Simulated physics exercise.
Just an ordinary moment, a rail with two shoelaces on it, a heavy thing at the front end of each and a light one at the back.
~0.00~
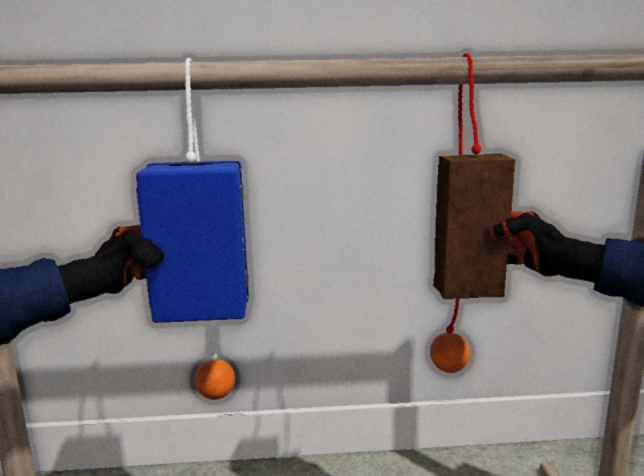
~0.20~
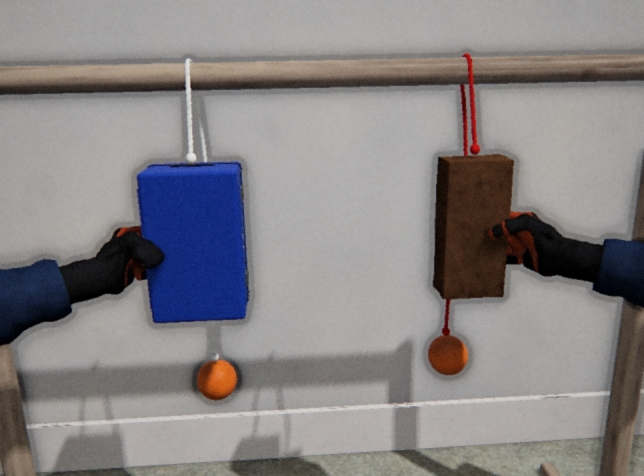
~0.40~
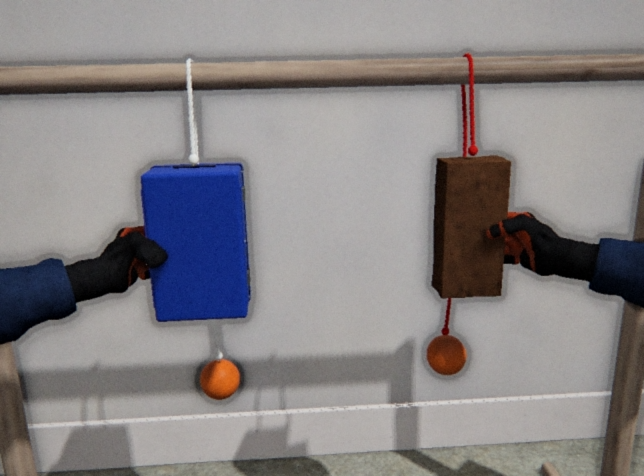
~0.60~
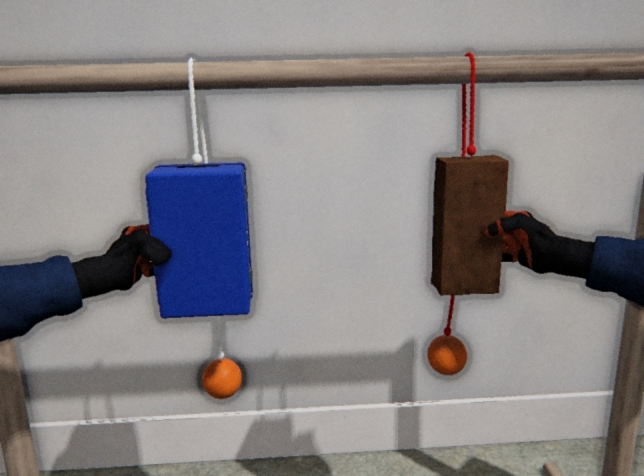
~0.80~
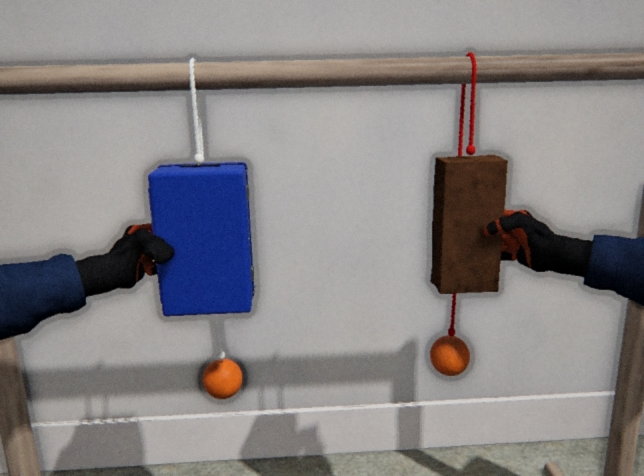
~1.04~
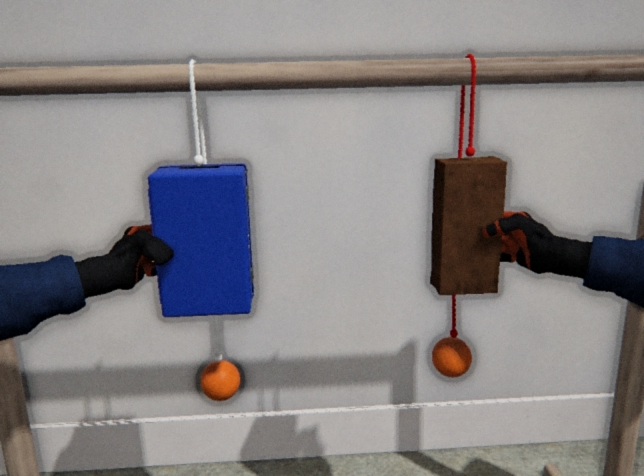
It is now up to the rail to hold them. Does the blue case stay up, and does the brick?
Result: Most likely the blue case will go down once released; most likely the brick will go down once released.
After 1.62 s, blue case dropping near (221, 444); brick on the floor.
After 2.02 s, blue case on the floor; brick on the floor.
At rest, blue case on the floor; brick on the floor. The blue case drops and the brick pulls its rope through.
